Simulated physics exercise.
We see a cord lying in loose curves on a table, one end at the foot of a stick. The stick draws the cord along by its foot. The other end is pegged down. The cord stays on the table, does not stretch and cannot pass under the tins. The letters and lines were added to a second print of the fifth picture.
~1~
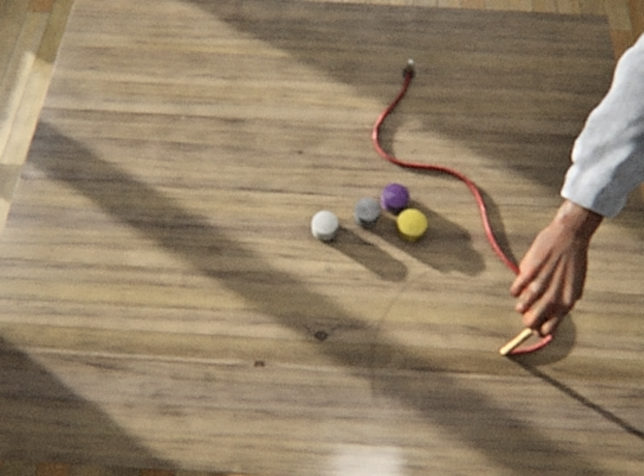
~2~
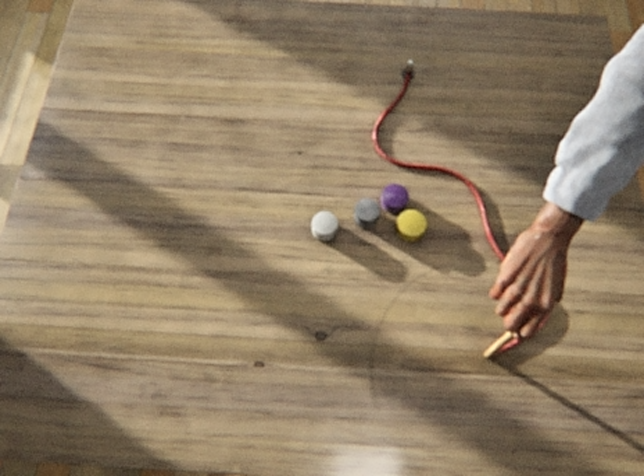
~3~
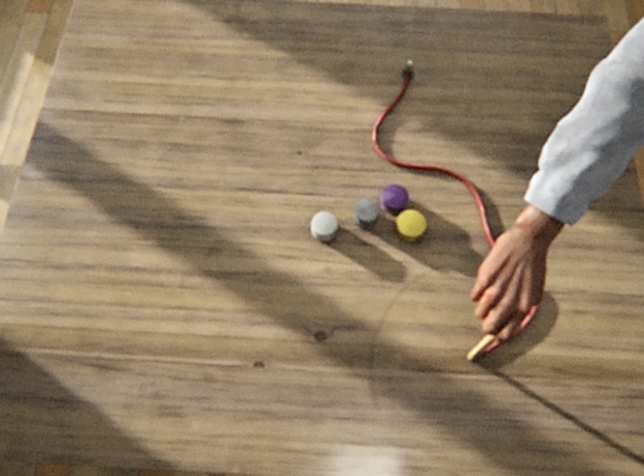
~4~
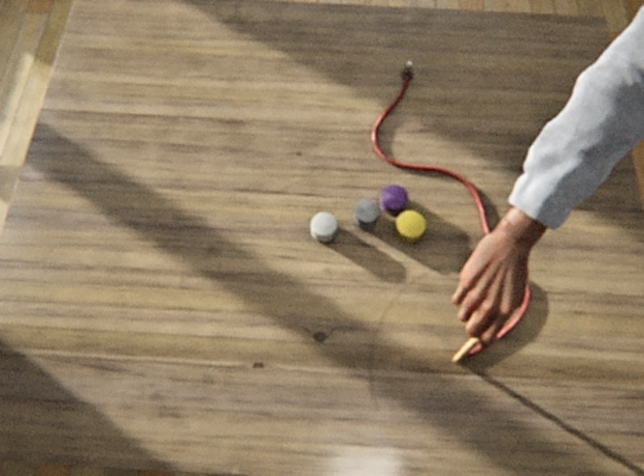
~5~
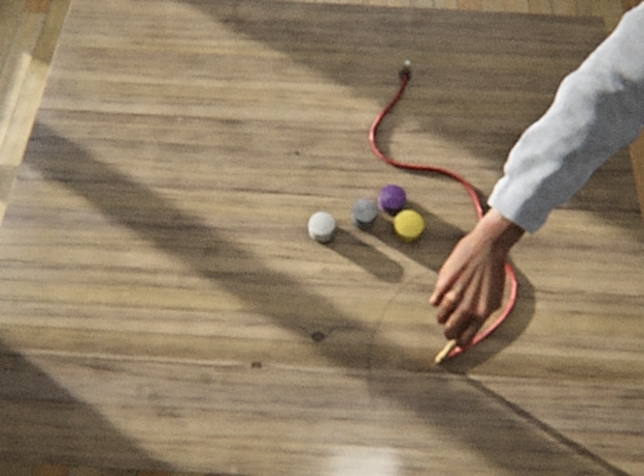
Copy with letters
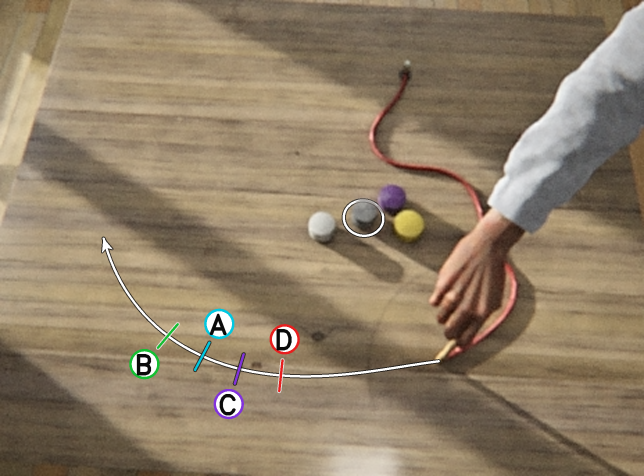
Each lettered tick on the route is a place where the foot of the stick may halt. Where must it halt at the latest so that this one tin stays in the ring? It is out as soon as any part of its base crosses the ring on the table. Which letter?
The farthest safe stop is B.
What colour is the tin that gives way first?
The yellow one.
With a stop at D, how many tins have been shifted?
The count is none.
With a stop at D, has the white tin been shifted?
No.
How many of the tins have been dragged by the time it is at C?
By then, none.
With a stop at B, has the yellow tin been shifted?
Yes.
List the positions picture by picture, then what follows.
Grey tin (367, 213); purple tin (395, 199); white tin (325, 226), in the first picture.
White tin (325, 227); yellow tin (411, 226), in the second picture.
Peg (409, 69); grey tin (367, 214), in the third picture.
Purple tin (394, 200); white tin (324, 228), in the fourth picture.
Yellow tin (409, 227); peg (407, 70); grey tin (364, 214), in the fifth picture.
On the marked copy, A at (202, 356); B at (168, 336); C at (239, 369); D at (281, 375); the ring at (364, 218); the route from (439, 361) via (226, 365) to (104, 238).
Following B. Soon after the start, foot of the stick (342, 375); grey tin (364, 214).
Later, foot of the stick (242, 370); grey tin (364, 214).
In the end, foot of the stick (168, 336); grey tin (364, 214); yellow tin (392, 223); the grey tin is still in its ring.
As for the rest, A is safe but short; C is safe but short; D is safe but short.
